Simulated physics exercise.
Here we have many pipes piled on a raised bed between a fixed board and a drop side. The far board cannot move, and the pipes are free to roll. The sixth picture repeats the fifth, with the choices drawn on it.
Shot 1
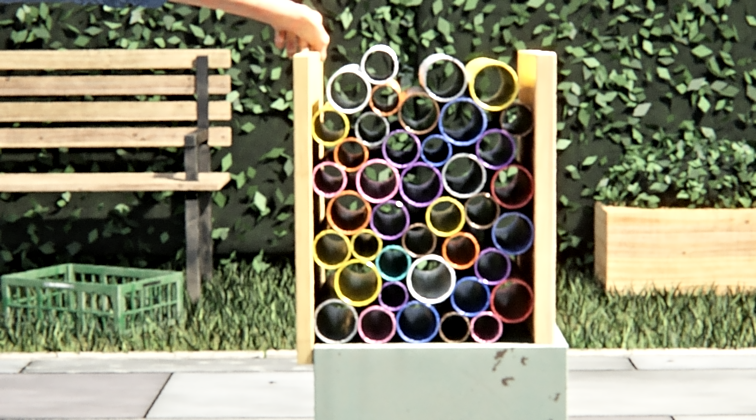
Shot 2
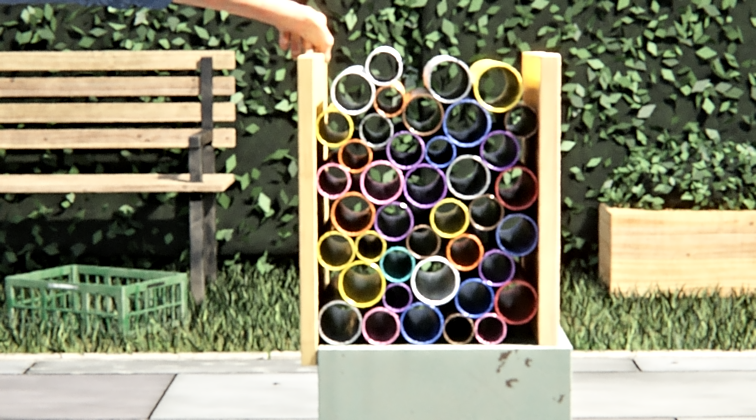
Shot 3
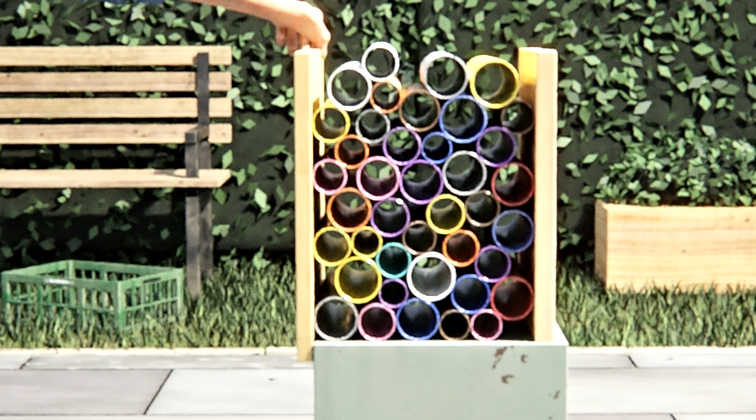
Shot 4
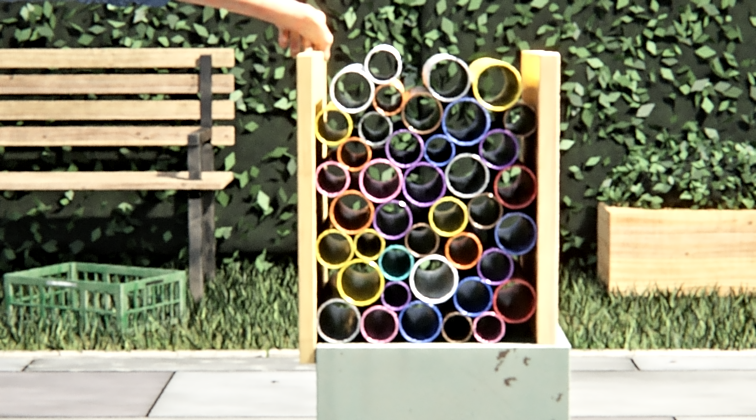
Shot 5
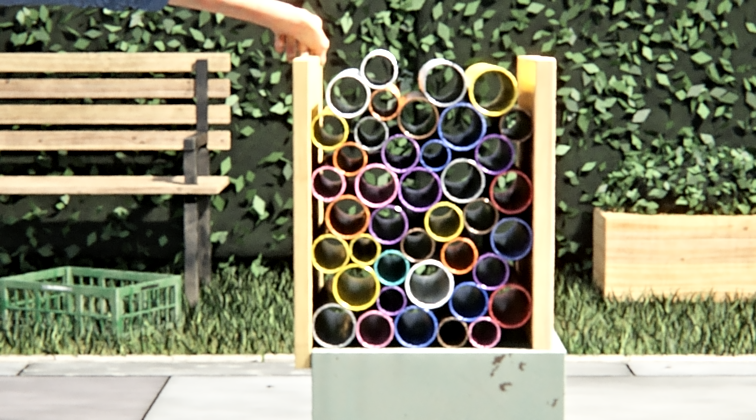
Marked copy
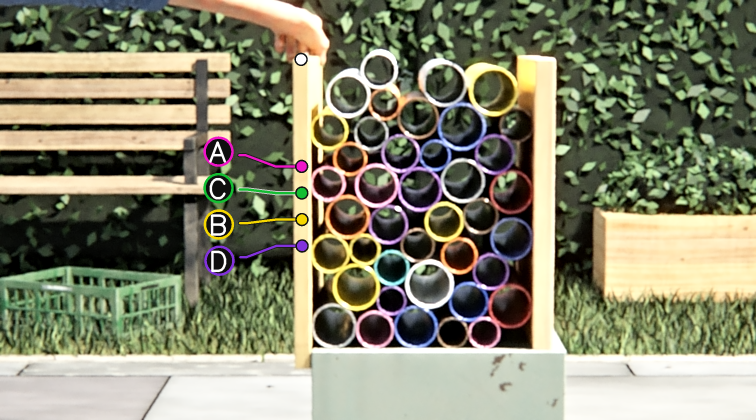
At the start, a hand rests on top of the left wooden board beside a stack of colourful round pipes, with a bench, a green crate and a planter around it. The view jitters slightly, while the pipes stay in place and the hand keeps its position through the end.
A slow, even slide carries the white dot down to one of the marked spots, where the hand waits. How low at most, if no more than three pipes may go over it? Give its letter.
Mark C is as low as it can go.
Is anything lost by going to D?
At D: Yes.
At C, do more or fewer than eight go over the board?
It loses fewer than eight.
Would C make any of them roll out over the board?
At C: Yes.
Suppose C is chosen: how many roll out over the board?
It comes to three.
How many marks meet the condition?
Two of them.
On the copy, A at (302, 166); B at (302, 220); C at (302, 193); D at (302, 246); the white dot at (301, 59).
On C. First, top of the board (310, 118).
Then, top of the board (310, 186).
Finally, top of the board (310, 192), three out over the board.
By contrast, A none out over the board; B more than three out over the board; D more than three out over the board.
